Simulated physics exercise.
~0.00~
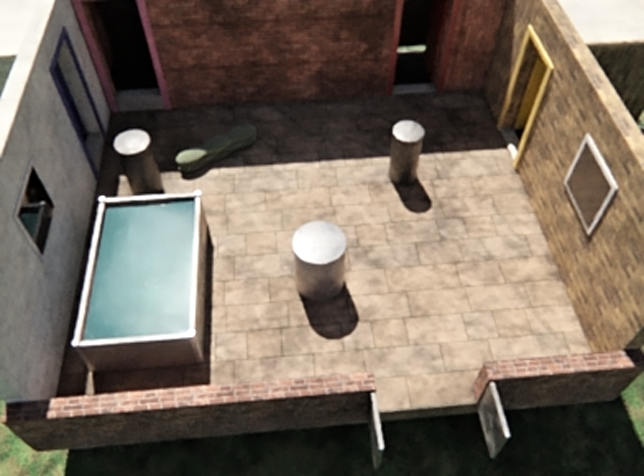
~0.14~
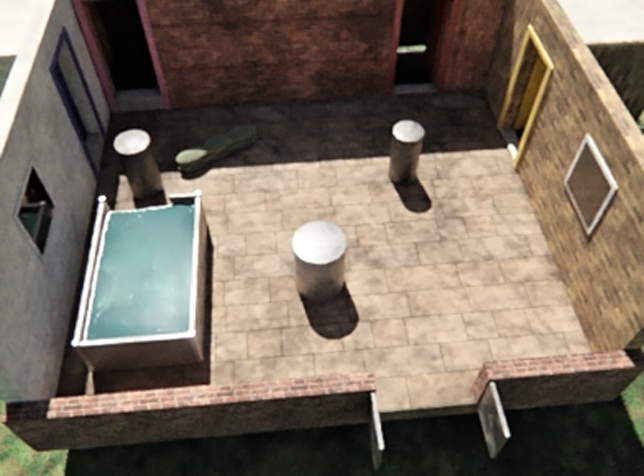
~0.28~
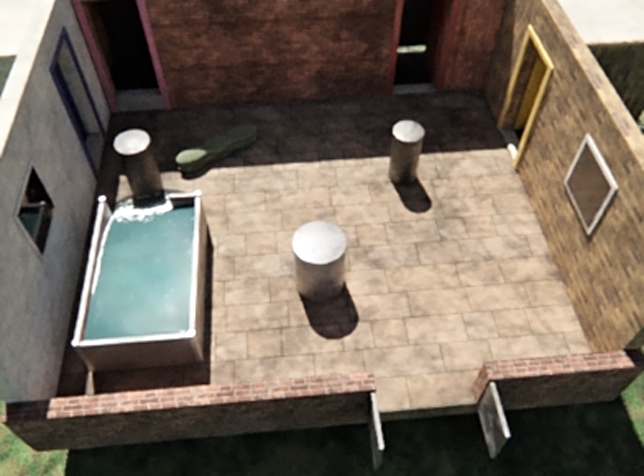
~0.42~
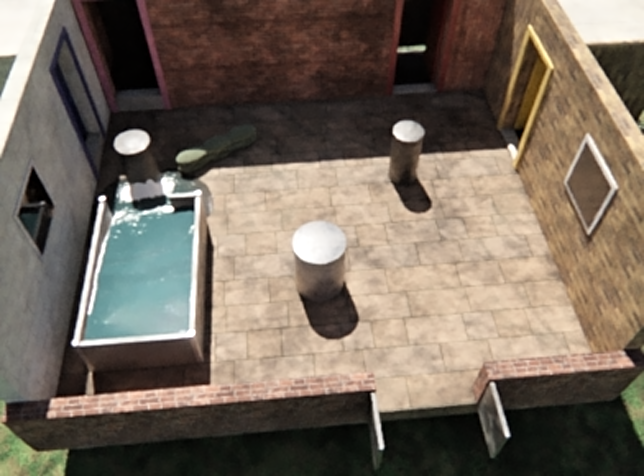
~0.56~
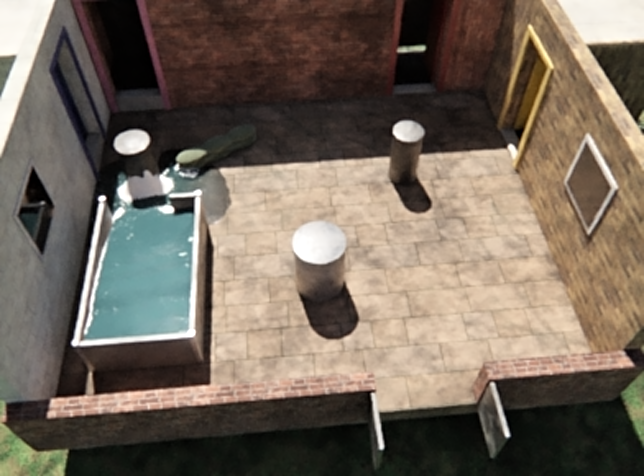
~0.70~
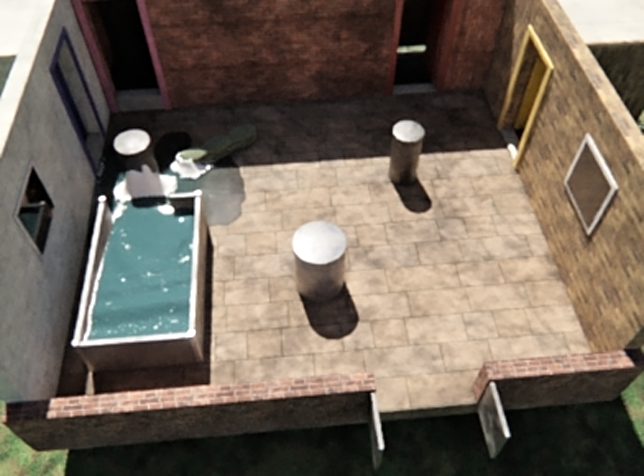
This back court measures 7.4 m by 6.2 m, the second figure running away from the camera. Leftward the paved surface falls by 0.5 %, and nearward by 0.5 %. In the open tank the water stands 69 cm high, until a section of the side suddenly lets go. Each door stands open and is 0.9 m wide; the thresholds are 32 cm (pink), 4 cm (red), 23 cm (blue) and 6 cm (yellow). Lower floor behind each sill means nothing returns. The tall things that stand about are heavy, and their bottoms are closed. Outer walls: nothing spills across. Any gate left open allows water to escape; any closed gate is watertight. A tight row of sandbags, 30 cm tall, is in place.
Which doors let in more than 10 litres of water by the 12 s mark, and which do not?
By then, the pink door does not, the red door lets in more than that, the blue door does not, the yellow door lets in more than that.
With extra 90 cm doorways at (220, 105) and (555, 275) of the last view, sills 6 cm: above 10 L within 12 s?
Well, the first one ends up on the high side, the second one on the low side.
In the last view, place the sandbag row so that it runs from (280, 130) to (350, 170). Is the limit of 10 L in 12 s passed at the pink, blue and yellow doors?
Checking the limit, pink is fine, blue is fine, yellow is too much.
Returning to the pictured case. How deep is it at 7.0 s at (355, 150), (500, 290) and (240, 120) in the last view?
Close to 5, 3 and 10 centimetres.
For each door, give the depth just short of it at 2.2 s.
Door by door in cm, pink shows 32, red shows 0, blue shows 15, yellow shows 0.
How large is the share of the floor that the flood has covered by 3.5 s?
Around 50 per cent wet.
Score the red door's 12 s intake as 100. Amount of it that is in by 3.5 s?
About 0 per cent.
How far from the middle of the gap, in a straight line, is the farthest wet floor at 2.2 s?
Around 5.0 metres.
After 1.4 s water covers 15 % of the floor and is deepest (48 cm) near (147, 201); pink door 15 cm at the sill, 0 L in, red door not reached, blue door 16 cm at the sill, 0 L in, yellow door not reached.
After 2.2 s water covers 30 % of the floor and is deepest (39 cm) near (147, 201); pink door 32 cm at the sill, 1 L in, red door not reached, blue door 15 cm at the sill, 0 L in, yellow door not reached.
After 3.5 s water covers 50 % of the floor and is deepest (24 cm) near (110, 120); pink door 22 cm at the sill, 3 L in, red door 6 cm at the sill, 1 L in, blue door 9 cm at the sill, 0 L in, yellow door 1 cm at the sill, 0 L in.
After 7.0 s water covers 70 % of the floor and is deepest (14 cm) near (108, 127); pink door 12 cm at the sill, 3 L in, red door 8 cm at the sill, 23 L in, blue door 10 cm at the sill, 0 L in, yellow door 11 cm at the sill, 56 L in.
After 12.0 s water covers 95 % of the floor and is deepest (8 cm) near (272, 404); pink door 6 cm at the sill, 3 L in, red door 5 cm at the sill, 63 L in, blue door 7 cm at the sill, 0 L in, yellow door 5 cm at the sill, 82 L in.
